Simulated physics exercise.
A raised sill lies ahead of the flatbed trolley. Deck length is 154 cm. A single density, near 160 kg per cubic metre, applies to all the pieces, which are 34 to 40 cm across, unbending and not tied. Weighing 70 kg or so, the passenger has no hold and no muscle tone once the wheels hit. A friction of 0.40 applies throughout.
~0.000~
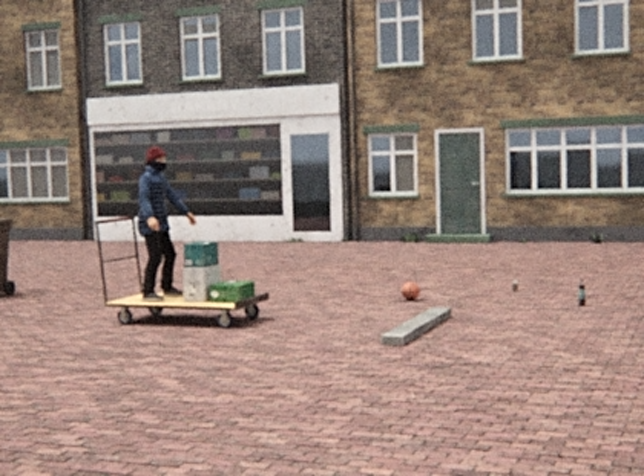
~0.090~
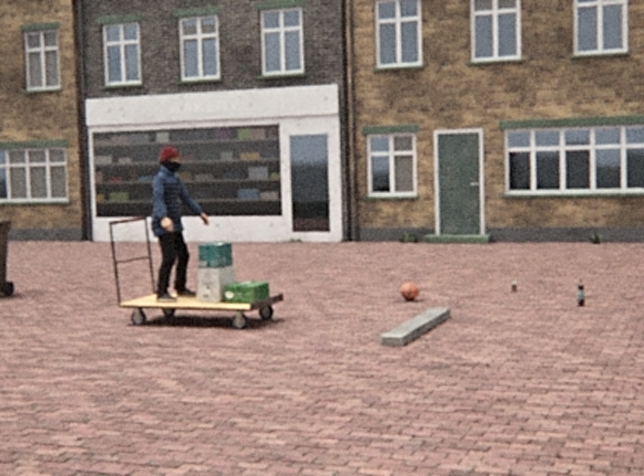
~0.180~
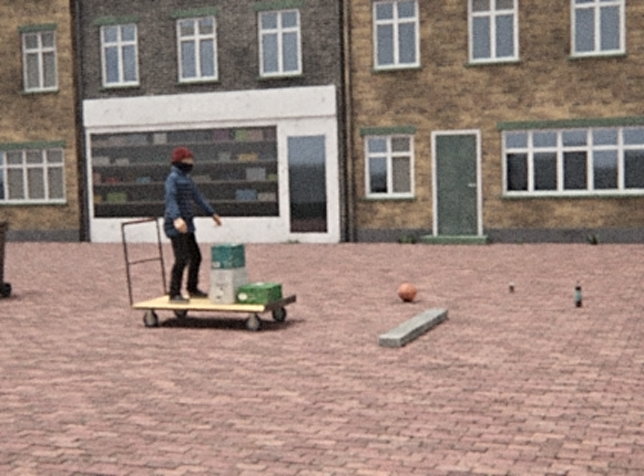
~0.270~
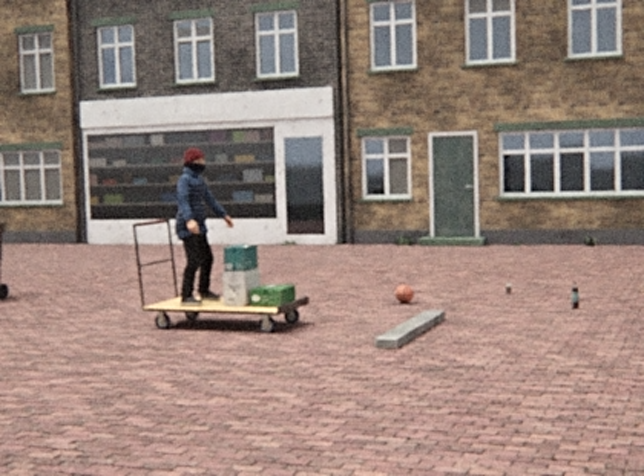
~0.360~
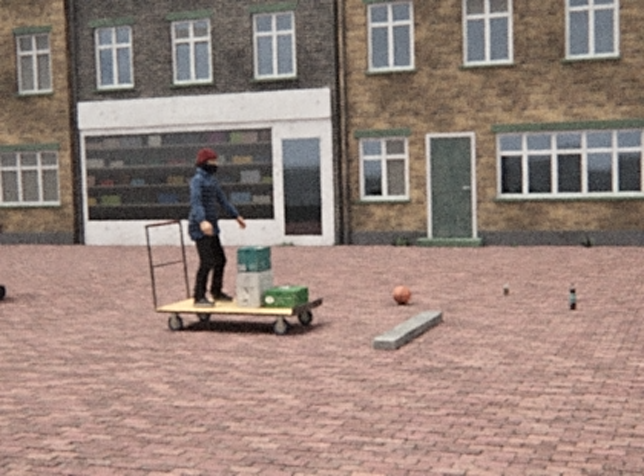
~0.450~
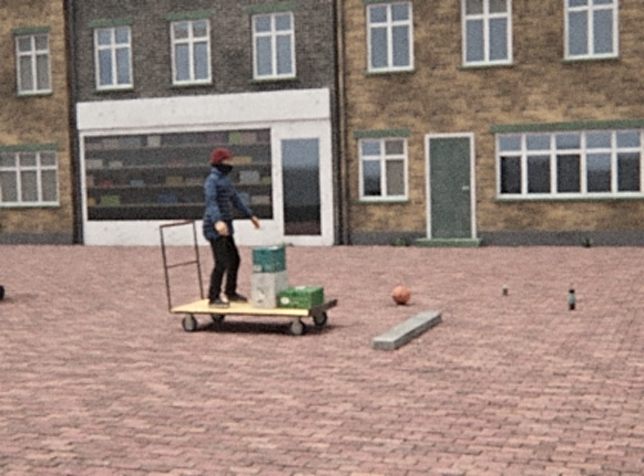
A person in a red hat, dark face covering, blue jacket and black trousers stands on a flatbed trolley at left, one arm held out, seen from across a paved square before brick buildings. Teal, white and green boxes sit on the deck, with a grey sill, orange ball and small bottle further right. The trolley rolls steadily right, carrying everything along, while the camera drifts slightly right.
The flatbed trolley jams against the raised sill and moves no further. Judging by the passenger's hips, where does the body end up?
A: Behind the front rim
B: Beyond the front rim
(A) Behind the front rim.
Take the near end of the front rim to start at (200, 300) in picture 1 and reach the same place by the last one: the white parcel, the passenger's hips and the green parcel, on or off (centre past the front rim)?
In that case white on, hips off, green on.
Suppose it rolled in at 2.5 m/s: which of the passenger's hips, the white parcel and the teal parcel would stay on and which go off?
Then the hips would not stay put, the white one would stay put and the teal one would not stay put.
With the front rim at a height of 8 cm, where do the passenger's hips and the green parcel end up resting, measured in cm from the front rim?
Hips 90 behind, green 20 behind.
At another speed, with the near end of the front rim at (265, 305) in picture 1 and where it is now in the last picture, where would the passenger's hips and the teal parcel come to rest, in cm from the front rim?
So the hips stay 100 cm short of the front rim, while the teal one lands 70 cm beyond it.
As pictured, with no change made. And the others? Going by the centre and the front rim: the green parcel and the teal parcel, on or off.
Result - green: Stays; teal: Goes over.
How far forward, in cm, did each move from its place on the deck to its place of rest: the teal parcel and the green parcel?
Forward shift, cm - teal: 155; green: 5.
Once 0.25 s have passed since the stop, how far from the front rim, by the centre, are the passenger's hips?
Roughly 75 cm short of the front rim.
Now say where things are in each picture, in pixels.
The first picture shows hips (153, 222), green parcel (233, 292), rim corner (235, 307); 180 cm still to roll.
The second picture shows hips (166, 223), green parcel (247, 293), rim corner (250, 308); 162 cm still to roll.
The third picture shows hips (179, 224), green parcel (260, 294), rim corner (264, 309); 143 cm still to roll.
The fourth picture shows hips (191, 225), green parcel (273, 296), rim corner (278, 311); 125 cm still to roll.
The fifth picture shows hips (203, 226), green parcel (287, 297), rim corner (292, 313); 107 cm still to roll.
The sixth picture shows hips (218, 226), green parcel (302, 298), rim corner (309, 314); 89 cm still to roll. Speed about 2.0 m/s.
Impact comes at 0.89 s.
After 1.44 s the passenger's hips are 68 cm behind the rim, near (343, 263) in the last picture's view.
After 1.89 s the passenger's hips are 70 cm behind the rim, near (341, 264) in the last picture's view.
Final state at 2.4 s, past the rim, teal parcel; behind it, white parcel, green parcel and the passenger's hips.
